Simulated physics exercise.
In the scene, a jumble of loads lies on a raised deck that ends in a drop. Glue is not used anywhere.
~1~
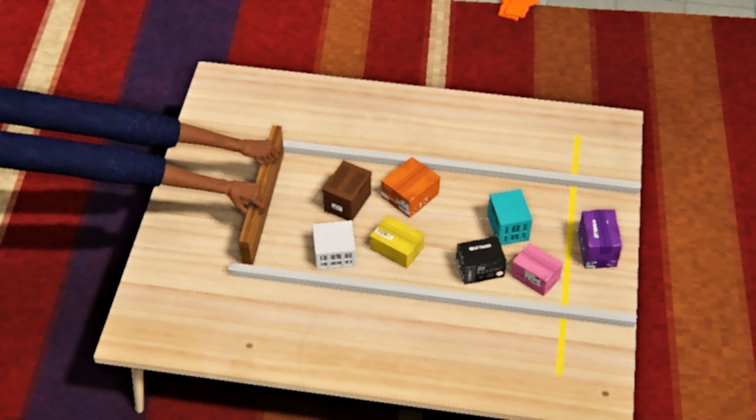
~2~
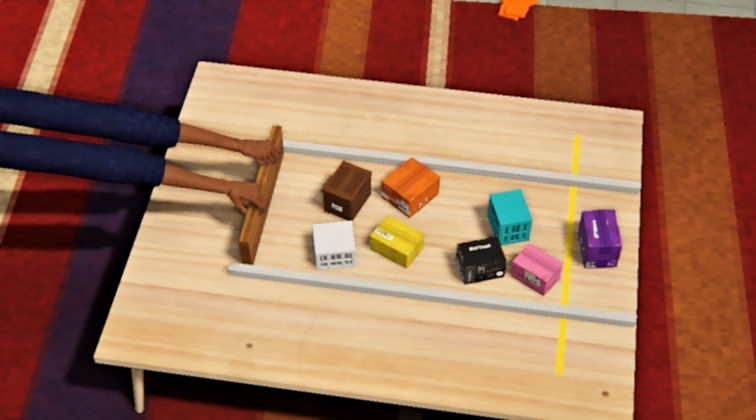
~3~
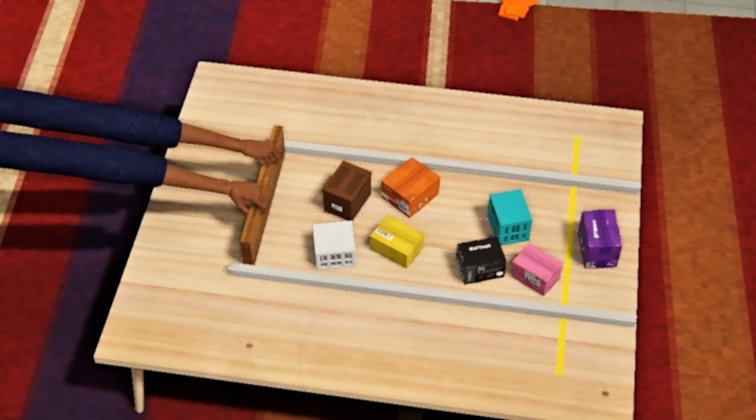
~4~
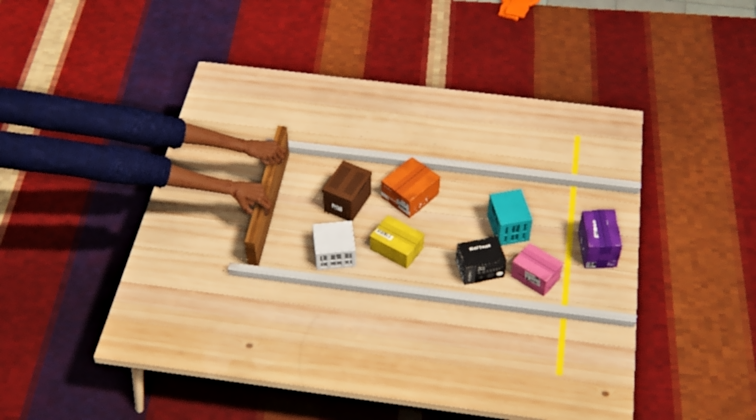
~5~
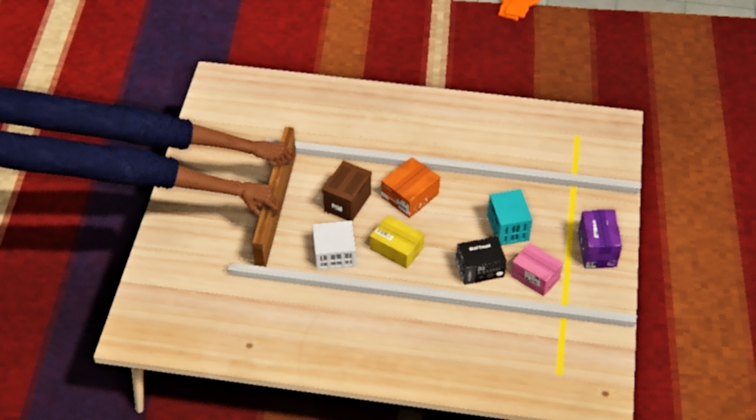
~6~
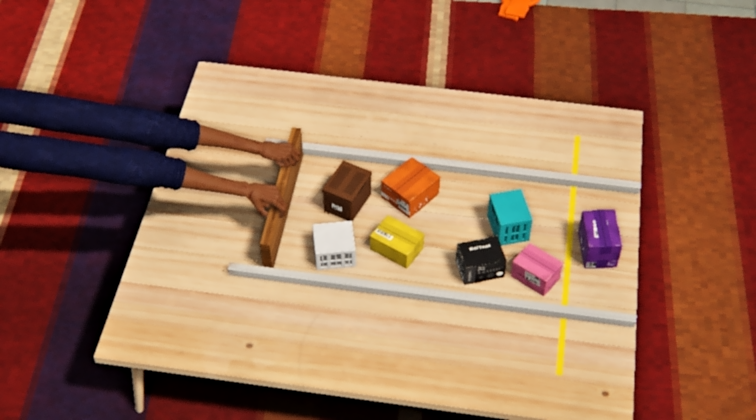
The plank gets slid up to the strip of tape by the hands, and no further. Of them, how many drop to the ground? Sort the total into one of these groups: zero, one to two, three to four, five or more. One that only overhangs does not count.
It goes in the group three to four.
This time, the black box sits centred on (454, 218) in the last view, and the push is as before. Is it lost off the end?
Result: The black box keeps its place.
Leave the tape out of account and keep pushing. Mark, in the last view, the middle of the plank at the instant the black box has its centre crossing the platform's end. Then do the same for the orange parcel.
Middle: Roughly (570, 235); roughly (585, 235).
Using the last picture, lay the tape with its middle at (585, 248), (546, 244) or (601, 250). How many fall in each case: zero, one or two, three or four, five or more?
In order: Five or more; either one or two; 5 or more.
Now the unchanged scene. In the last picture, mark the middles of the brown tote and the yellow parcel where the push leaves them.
Near (589, 218) and (613, 254).
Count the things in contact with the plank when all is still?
Contact count: 2.
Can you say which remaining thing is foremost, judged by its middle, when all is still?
Black box - nearest.
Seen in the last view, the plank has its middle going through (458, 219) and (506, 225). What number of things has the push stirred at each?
At the first place 7, at the second 8.
A little later, none off yet; purple parcel at rest near (600, 239); pink parcel shifted a little near (543, 271); turquoise crate at rest near (510, 218).
When it is over, the number that fall off is three or four; down, turquoise crate, pink parcel and purple parcel.
